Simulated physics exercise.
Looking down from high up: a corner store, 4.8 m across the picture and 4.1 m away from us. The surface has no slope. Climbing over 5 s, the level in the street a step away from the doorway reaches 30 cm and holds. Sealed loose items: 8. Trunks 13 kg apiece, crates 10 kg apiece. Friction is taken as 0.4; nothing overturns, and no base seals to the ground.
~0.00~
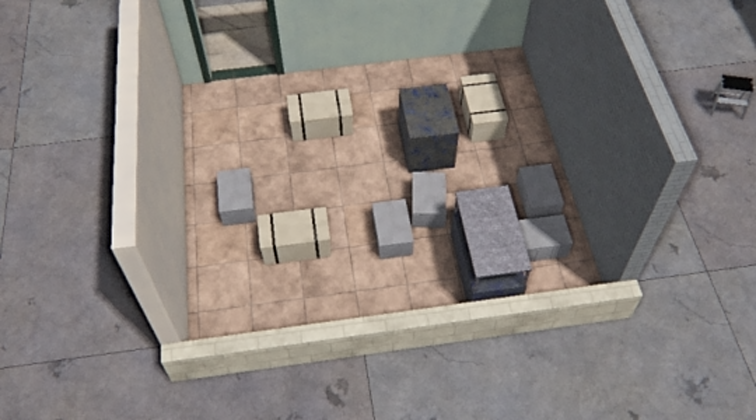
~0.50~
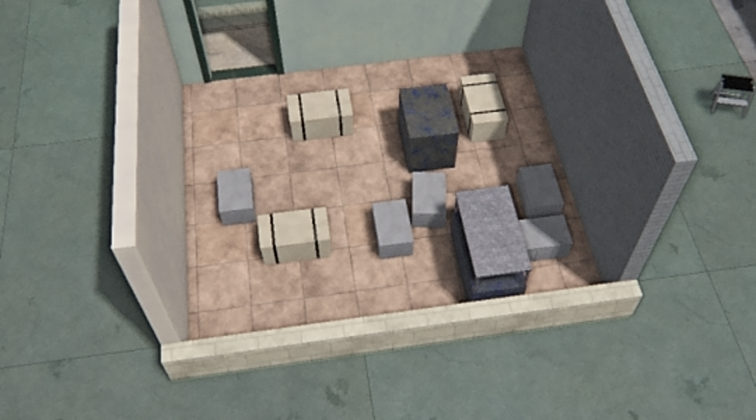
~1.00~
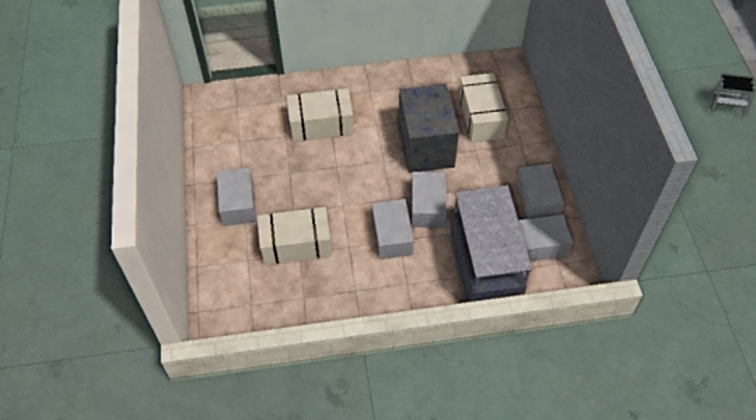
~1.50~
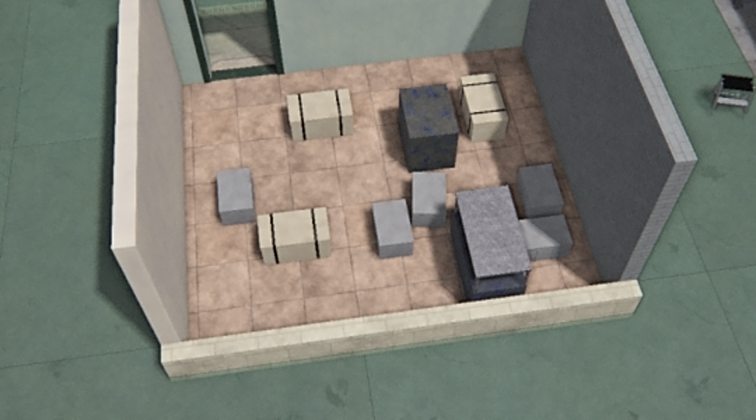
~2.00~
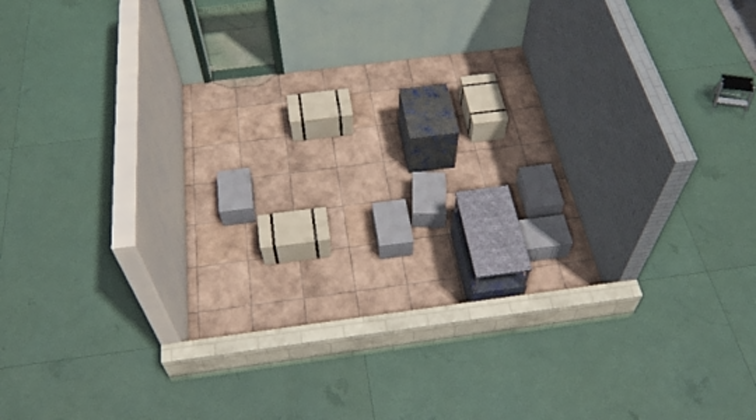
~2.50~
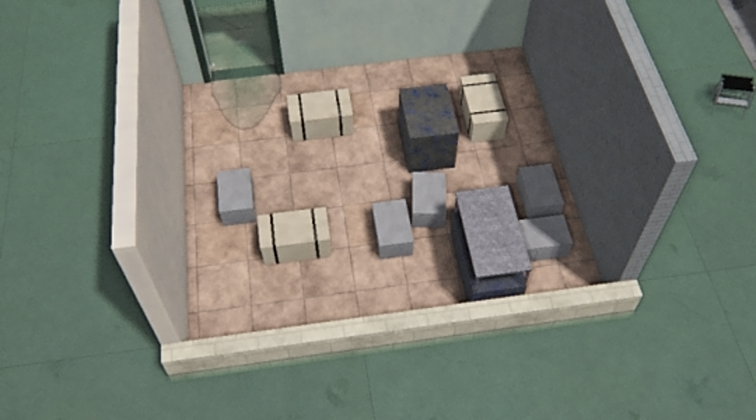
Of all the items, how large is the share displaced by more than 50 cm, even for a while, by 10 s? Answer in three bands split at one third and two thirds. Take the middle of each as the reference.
One third to two thirds.
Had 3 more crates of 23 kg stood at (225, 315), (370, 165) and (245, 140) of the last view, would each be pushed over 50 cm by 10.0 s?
Note, in order of listing: Crosses the threshold, stays below the threshold, crosses the threshold.
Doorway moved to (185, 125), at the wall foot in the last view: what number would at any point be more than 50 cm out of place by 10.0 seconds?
That would give 6.
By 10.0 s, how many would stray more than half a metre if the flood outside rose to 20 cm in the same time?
I count 3 of them in that case.
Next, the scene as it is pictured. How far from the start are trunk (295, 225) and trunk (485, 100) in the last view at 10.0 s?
The first is 140 cm from its start, the second 0 cm.
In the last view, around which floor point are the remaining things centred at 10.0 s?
(459, 205).
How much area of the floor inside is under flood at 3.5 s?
I'd put it close to 3.0 m2.
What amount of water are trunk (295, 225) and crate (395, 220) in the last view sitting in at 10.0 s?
About 14 and 11 cm.
After 3.5 s 0 of 8 are over 50 cm from their spots; 0 afloat.
After 4.5 s 0 of 8 are over 50 cm from their spots; 0 afloat.
After 7.0 s 3 of 8 are over 50 cm from their spots; 3 afloat.
After 10.0 s 5 of 8 are over 50 cm from their spots, and 5 have been at some point; 4 afloat.
